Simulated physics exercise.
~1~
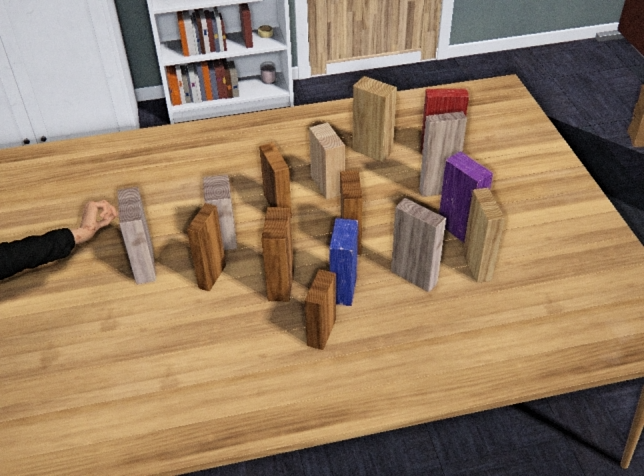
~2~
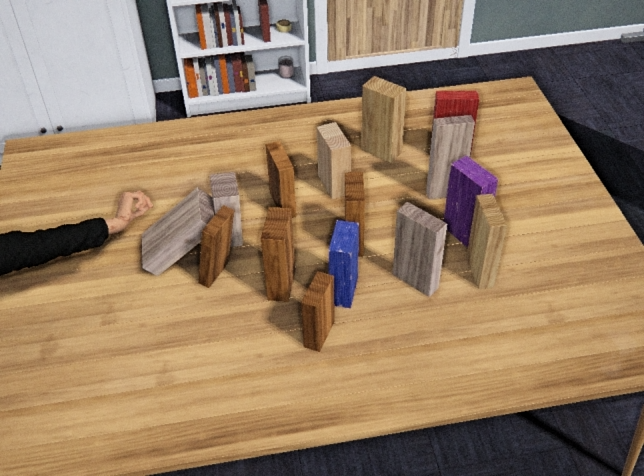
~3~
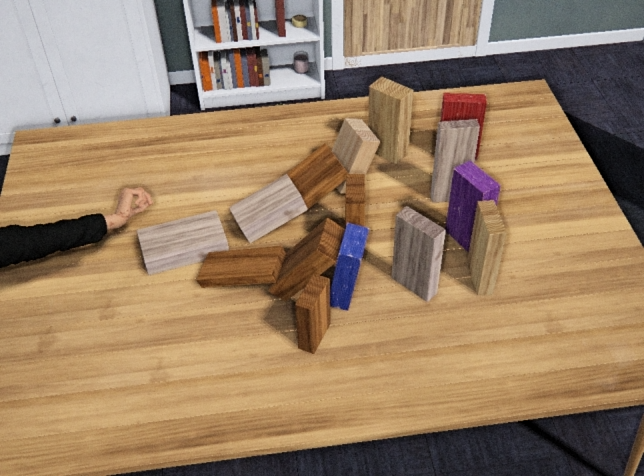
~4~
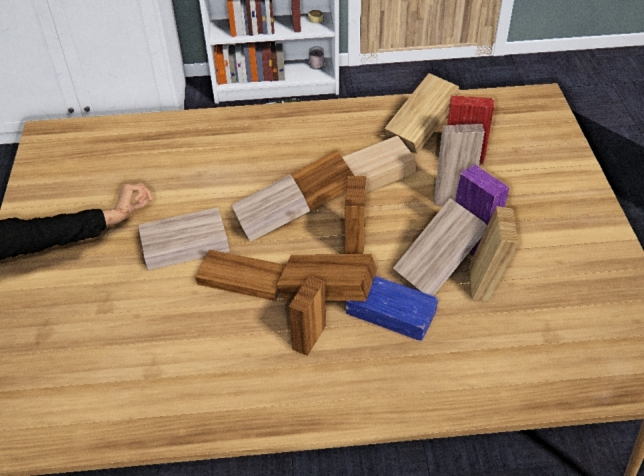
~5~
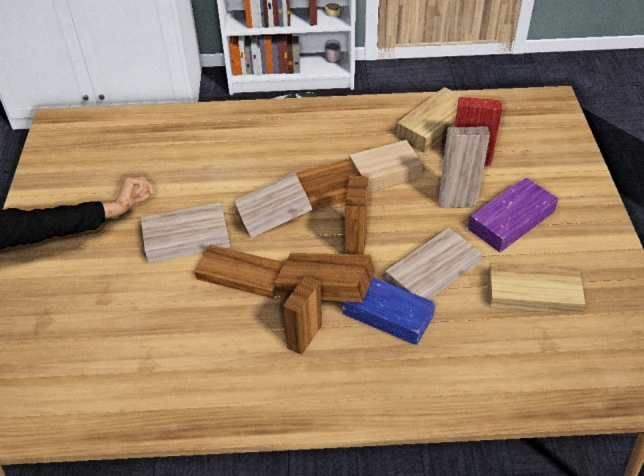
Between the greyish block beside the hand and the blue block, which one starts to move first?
The greyish block beside the hand moves first, tipping over while the blue block is still standing in its place.
